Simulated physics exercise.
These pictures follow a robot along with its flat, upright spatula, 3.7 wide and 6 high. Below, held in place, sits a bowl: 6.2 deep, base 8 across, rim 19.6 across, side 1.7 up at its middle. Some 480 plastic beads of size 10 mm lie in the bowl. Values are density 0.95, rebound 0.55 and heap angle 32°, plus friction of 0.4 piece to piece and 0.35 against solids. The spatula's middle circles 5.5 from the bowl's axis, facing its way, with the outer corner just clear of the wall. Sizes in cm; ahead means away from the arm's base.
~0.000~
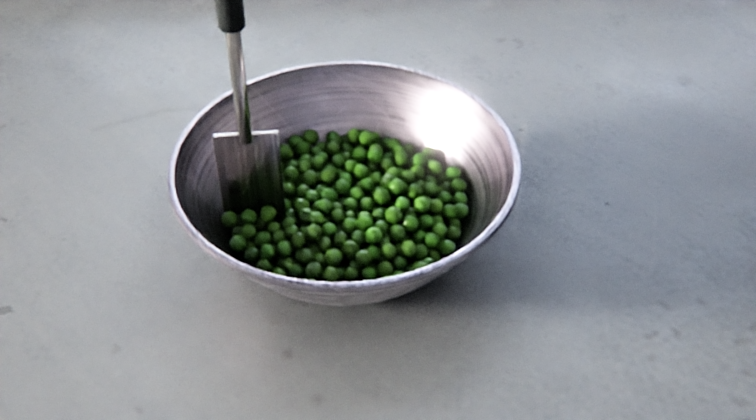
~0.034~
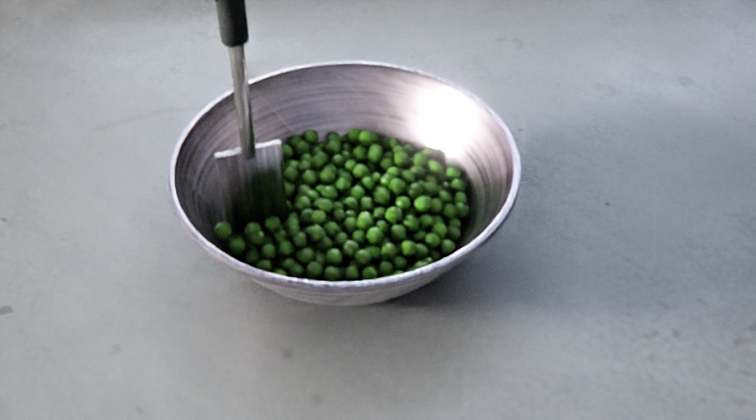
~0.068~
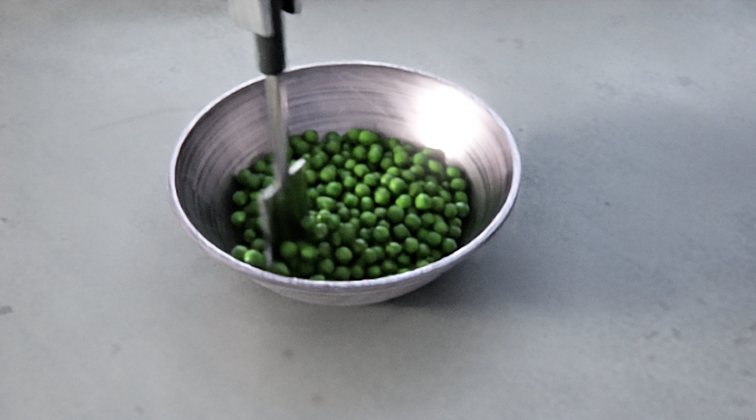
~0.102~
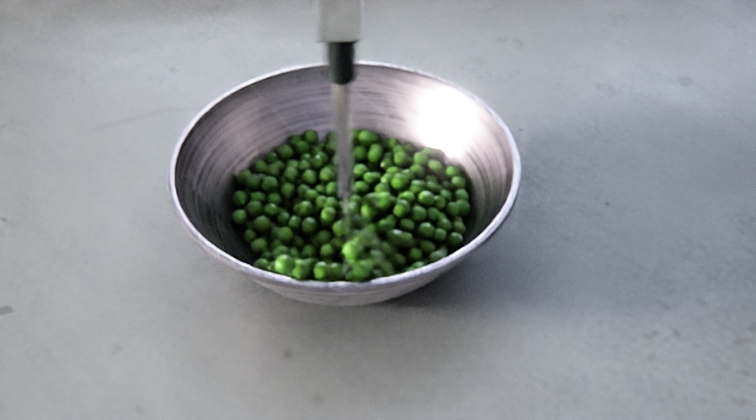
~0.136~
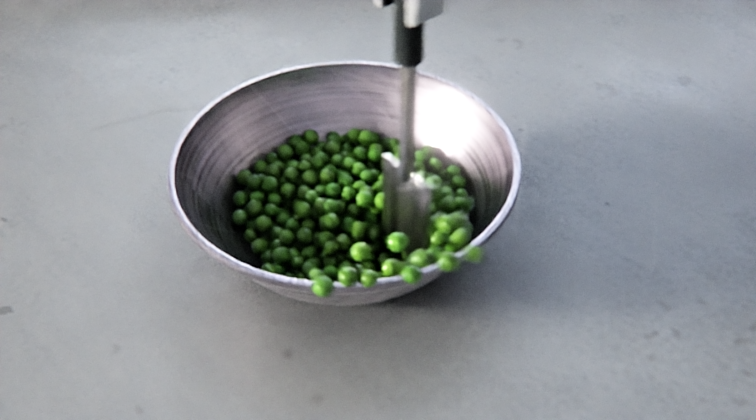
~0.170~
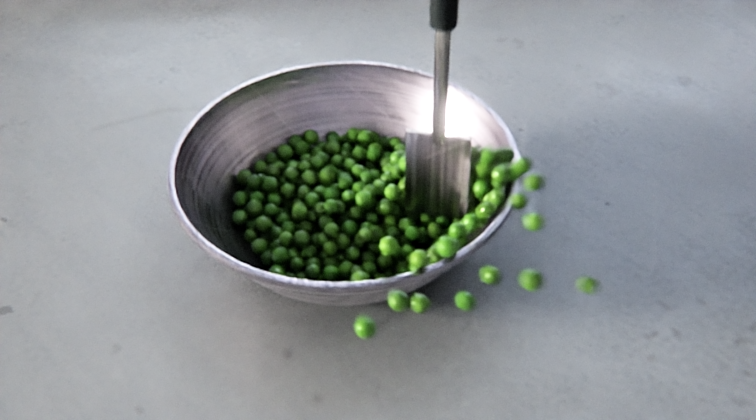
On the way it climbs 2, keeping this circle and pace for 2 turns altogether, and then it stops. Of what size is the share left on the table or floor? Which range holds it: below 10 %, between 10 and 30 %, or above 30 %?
It lies between 10 and 30 %.
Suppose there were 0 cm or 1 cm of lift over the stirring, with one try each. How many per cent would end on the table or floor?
Close to 40 percent and close to 25 percent.
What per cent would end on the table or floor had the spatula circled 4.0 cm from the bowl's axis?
Around 25 in a hundred, in that case.
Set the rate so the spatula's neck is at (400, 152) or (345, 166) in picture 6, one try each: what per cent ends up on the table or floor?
Some 10 and 5 per cent respectively.
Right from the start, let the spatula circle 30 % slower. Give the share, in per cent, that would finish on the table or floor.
In that case it comes to around 10 percent.
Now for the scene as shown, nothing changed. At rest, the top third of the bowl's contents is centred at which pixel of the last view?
Somewhere close to (351, 210).
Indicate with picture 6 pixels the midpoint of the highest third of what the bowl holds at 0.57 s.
I'd say about (348, 211).
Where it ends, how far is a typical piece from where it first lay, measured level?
Roughly 1 cm, measured level.
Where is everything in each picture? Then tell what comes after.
Spatula neck at (243, 112), 0° round; upper third of the load around (358, 204), from x 230 to 460, top at y 135; 481 in the bowl, in the first frame.
Spatula neck at (246, 127), 16° round; upper third of the load around (356, 204), from x 225 to 460, top at y 135, in the second frame.
Spatula neck at (281, 156), 52° round; upper third of the load around (359, 205), from x 240 to 460, top at y 135, in the third frame.
Spatula neck at (345, 166), 89° round; upper third of the load around (371, 206), from x 240 to 460, top at y 135; 480 in the bowl, 1 in flight or on the tool, in the fourth frame.
Spatula neck at (407, 148), 125° round; upper third of the load around (401, 200), from x 240 to 475, top at y 135; 474 in the bowl, 7 in flight or on the tool, in the fifth frame.
Spatula neck at (440, 112), 162° round; upper third of the load around (418, 180), from x 240 to 590, top at y 135; 469 in the bowl, 12 in flight or on the tool, in the sixth frame.
After 0.37 s, 17° round, highest piece 10 above the table; 409 in the bowl, 37 on the table or floor, 35 in flight or on the tool.
After 0.57 s, 231° round, highest piece 7 above the table; 391 in the bowl, 88 on the table or floor, 2 in flight or on the tool.
After 0.87 s, 0° round, highest piece 4 above the table; 390 in the bowl, 91 on the table or floor.
After 1.57 s, 0° round, highest piece 4 above the table; 390 in the bowl, 91 on the table or floor.
At rest, 390 in the bowl, 91 on the table or floor. That is 19 % on the table or floor.
